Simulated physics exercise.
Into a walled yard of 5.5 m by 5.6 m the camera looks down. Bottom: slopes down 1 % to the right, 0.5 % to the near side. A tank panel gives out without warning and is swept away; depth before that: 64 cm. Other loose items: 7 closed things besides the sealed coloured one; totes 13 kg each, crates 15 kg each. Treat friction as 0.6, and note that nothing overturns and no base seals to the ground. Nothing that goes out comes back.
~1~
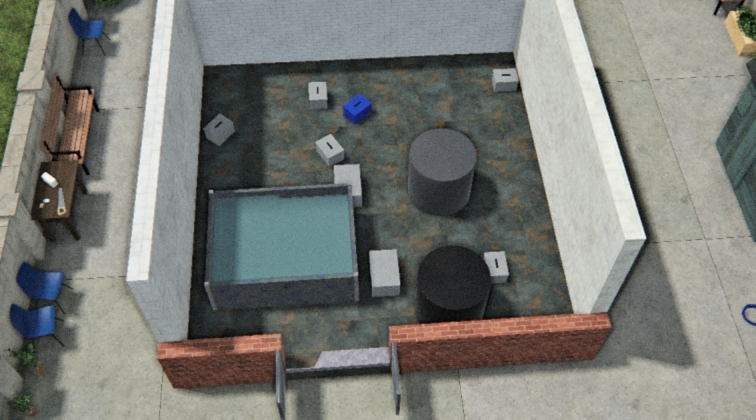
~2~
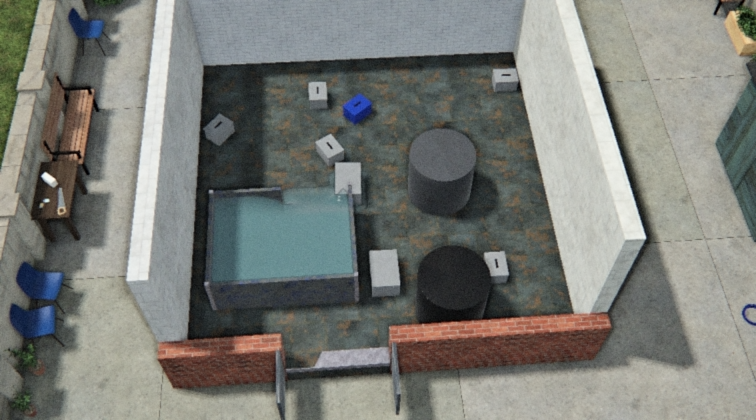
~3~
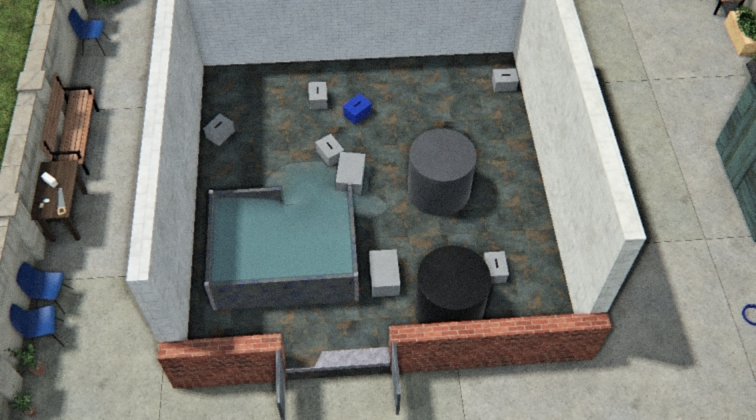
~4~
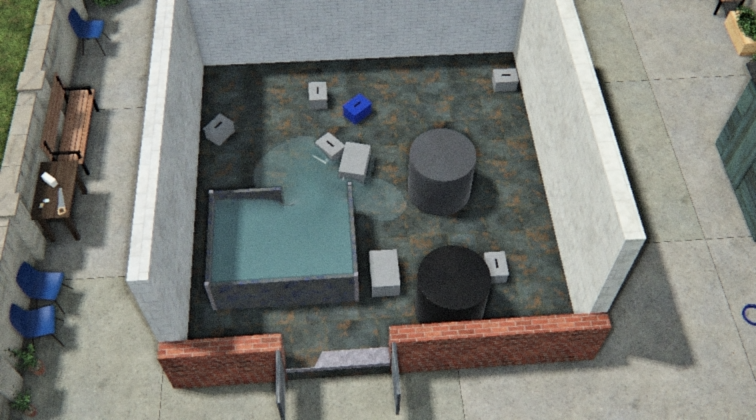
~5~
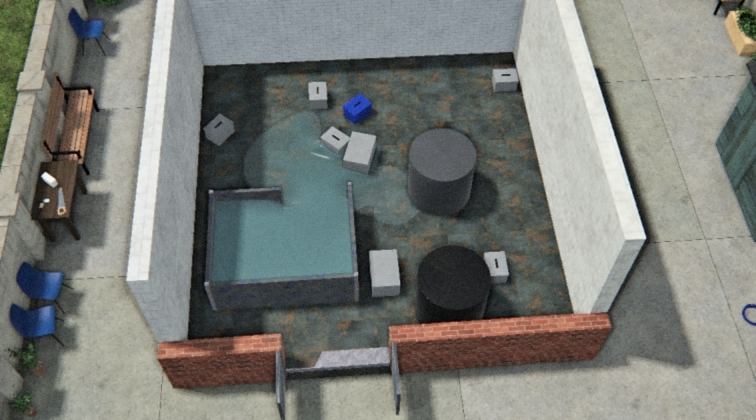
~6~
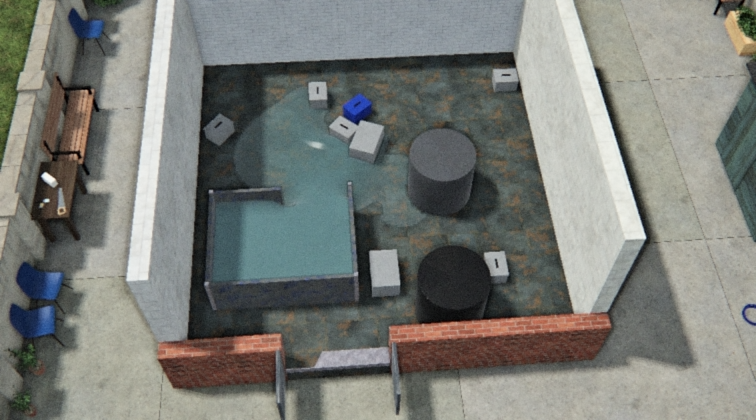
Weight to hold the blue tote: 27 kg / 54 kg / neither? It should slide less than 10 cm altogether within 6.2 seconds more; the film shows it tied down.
54 kg.
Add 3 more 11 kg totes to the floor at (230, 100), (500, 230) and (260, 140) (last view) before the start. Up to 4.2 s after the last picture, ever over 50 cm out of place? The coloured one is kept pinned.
First one went beyond, second stayed within, third went beyond.
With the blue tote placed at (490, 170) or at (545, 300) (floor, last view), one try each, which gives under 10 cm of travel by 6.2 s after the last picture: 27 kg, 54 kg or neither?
First spot: Light mass works; second spot: Light mass works.
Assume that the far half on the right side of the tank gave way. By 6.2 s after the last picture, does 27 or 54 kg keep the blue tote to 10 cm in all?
Result: Lesser mass sufficient.
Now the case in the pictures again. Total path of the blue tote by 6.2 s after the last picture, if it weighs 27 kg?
Around 50 centimetres in total.
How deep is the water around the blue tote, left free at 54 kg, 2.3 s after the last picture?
Around 4 cm.
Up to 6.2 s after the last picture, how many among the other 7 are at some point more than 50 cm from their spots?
All told, that gives 5.
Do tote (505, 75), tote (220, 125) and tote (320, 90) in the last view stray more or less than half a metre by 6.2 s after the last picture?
First one too far, second too far, third too far.
Then, 0.6 s after the last picture the blue tote would be 25 cm from its start with 27 kg and 2 cm from its start with 54 kg; 7 cm of water round it then.
Then, 2.3 s after the last picture the blue tote would be 47 cm from its start with 27 kg and 2 cm from its start with 54 kg; 4 cm of water round it then.
Then, 4.2 s after the last picture the blue tote would be 47 cm from its start with 27 kg and 2 cm from its start with 54 kg; 4 cm of water round it then.
Then, 6.2 s after the last picture the blue tote would be 47 cm from its start with 27 kg and 2 cm from its start with 54 kg; 6 cm of water round it then.
